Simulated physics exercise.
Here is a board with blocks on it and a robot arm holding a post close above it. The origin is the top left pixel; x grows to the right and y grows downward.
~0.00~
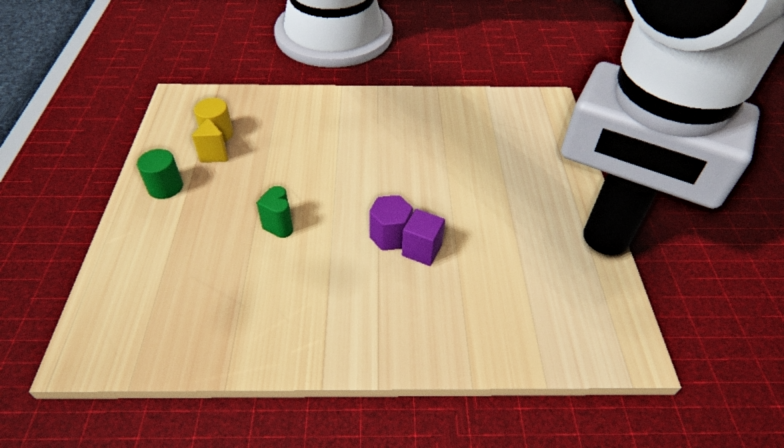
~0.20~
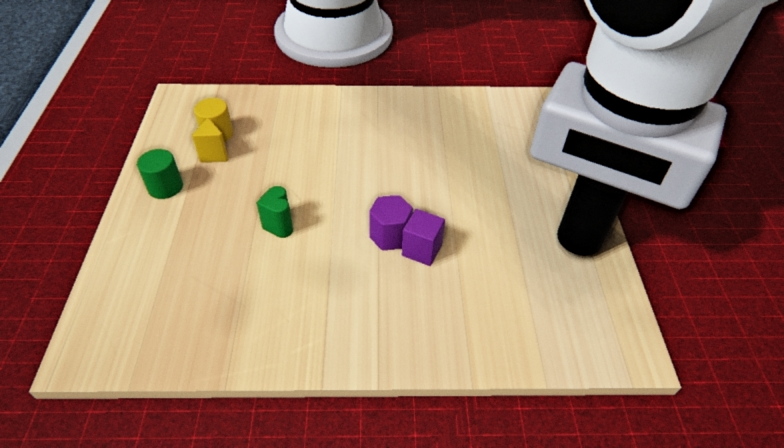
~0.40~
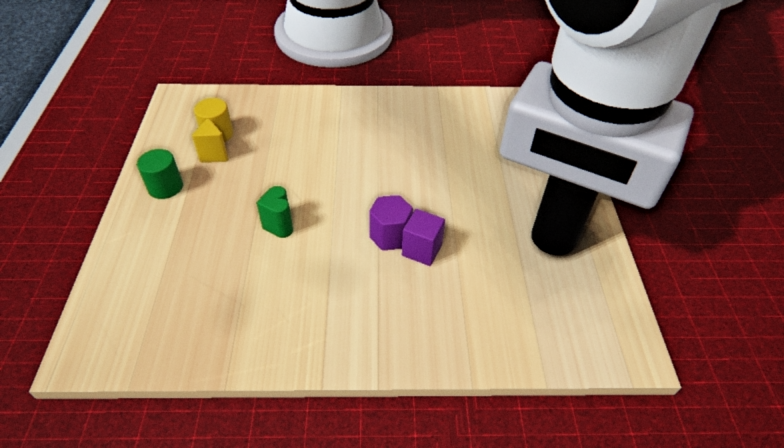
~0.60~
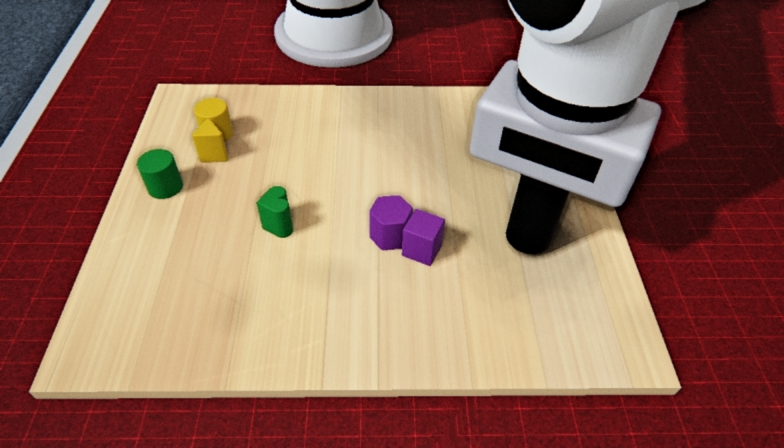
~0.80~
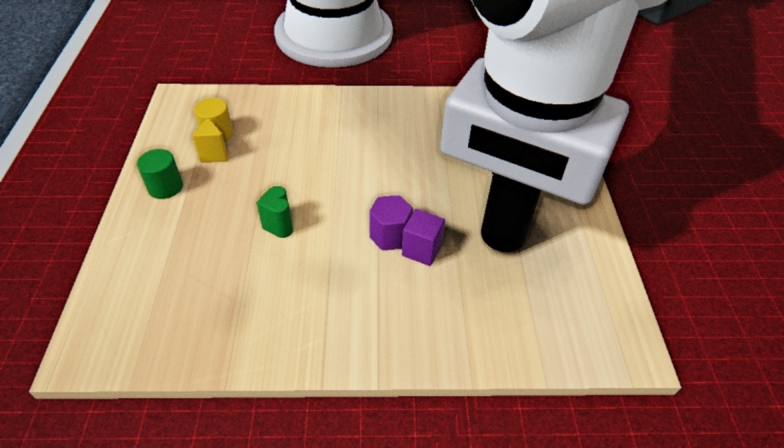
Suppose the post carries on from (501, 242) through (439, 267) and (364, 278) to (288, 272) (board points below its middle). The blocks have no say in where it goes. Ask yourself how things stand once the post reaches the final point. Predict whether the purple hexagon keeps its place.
Displaced, by a centimetre or more.
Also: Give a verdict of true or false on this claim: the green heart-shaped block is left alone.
That statement is accurate.
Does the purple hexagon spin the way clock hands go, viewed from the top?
Short answer: Yes.
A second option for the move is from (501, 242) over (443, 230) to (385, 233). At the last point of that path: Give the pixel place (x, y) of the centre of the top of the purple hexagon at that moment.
It should be at about (341, 211).
On the path given first. One third of the way, post at (439, 261); purple hexagon at (378, 205), turned 20° clockwise; purple four-sided block at (403, 226), turned 15° clockwise.
Two thirds of the way, post at (363, 271); purple hexagon at (357, 194), turned 80° clockwise; purple four-sided block at (341, 220), turned 85° clockwise.
At the end, post at (287, 265); green heart-shaped block still; purple hexagon at (357, 194), turned 80° clockwise; purple four-sided block at (324, 216), turned 150° clockwise.
